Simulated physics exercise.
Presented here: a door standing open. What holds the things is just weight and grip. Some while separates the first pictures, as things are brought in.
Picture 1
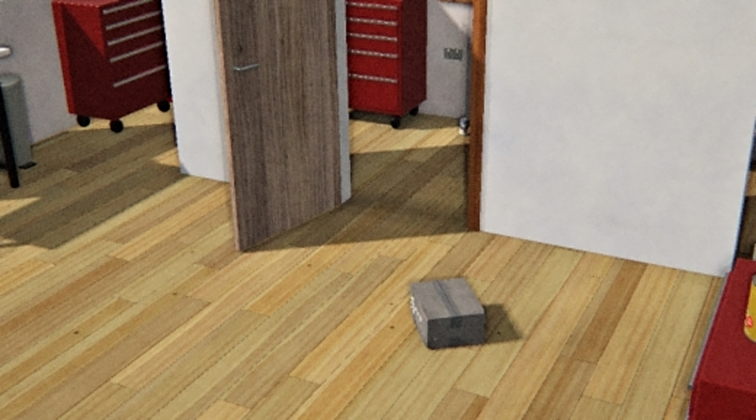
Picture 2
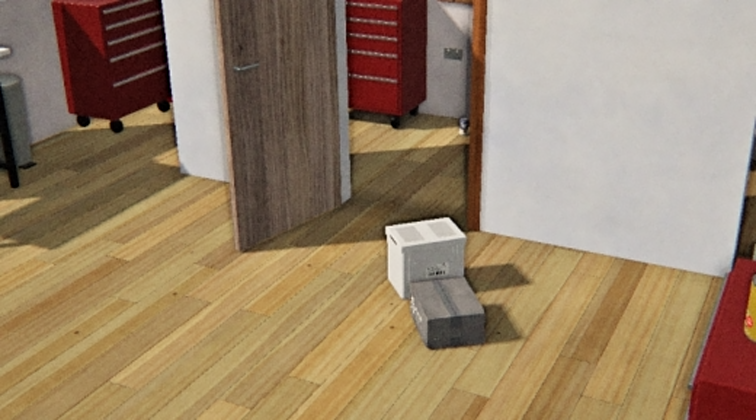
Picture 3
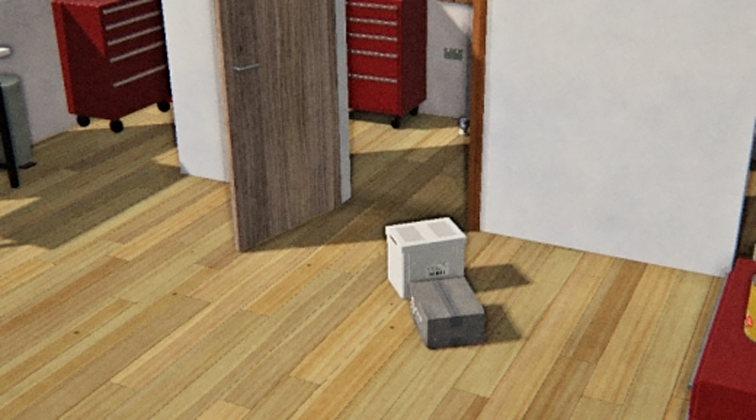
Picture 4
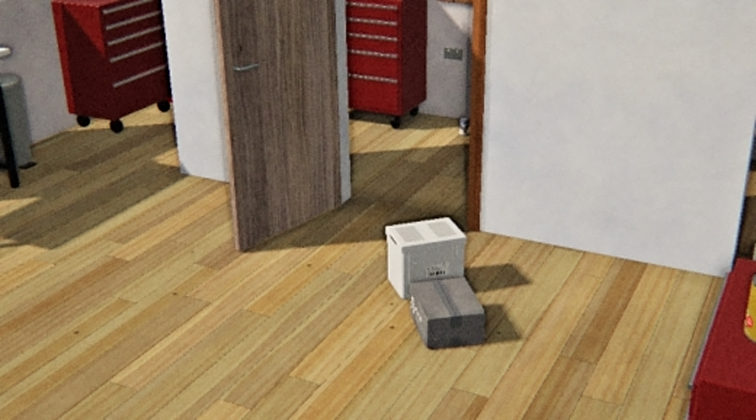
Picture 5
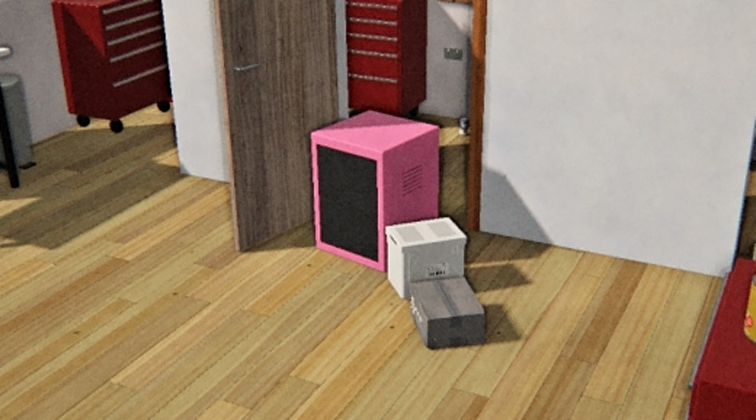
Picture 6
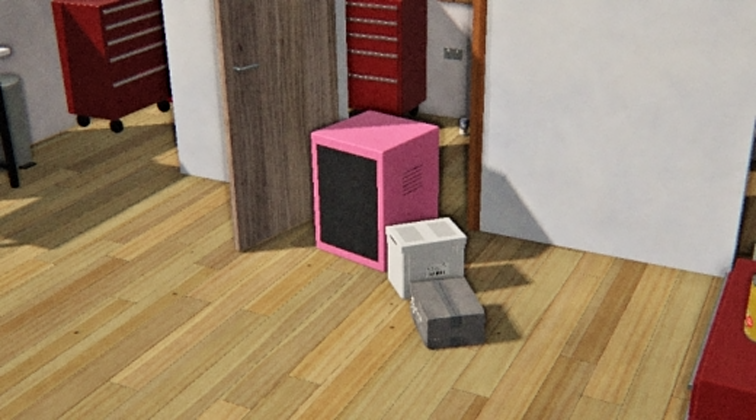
A white tote and then a large pink appliance with a dark front panel appeared beside a small grey parcel on the wooden floor, while the door behind them stood wide open and still.
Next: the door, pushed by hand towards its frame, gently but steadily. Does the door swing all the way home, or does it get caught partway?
The door is kept from its frame.
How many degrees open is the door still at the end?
Angle: About 75°.
Then, 0.40 s later than the last frame, open by 95°.
Then, 0.60 s later than the last frame, open by 83°.
Then, 0.70 s later than the last frame, open by 76°.
Then, 0.80 s later than the last frame, open by 74°; pink appliance moved a little near (381, 189).
When it is over, open by 73°; all 3 as before. End places, in pixels of the last picture, pink appliance near (382, 189).
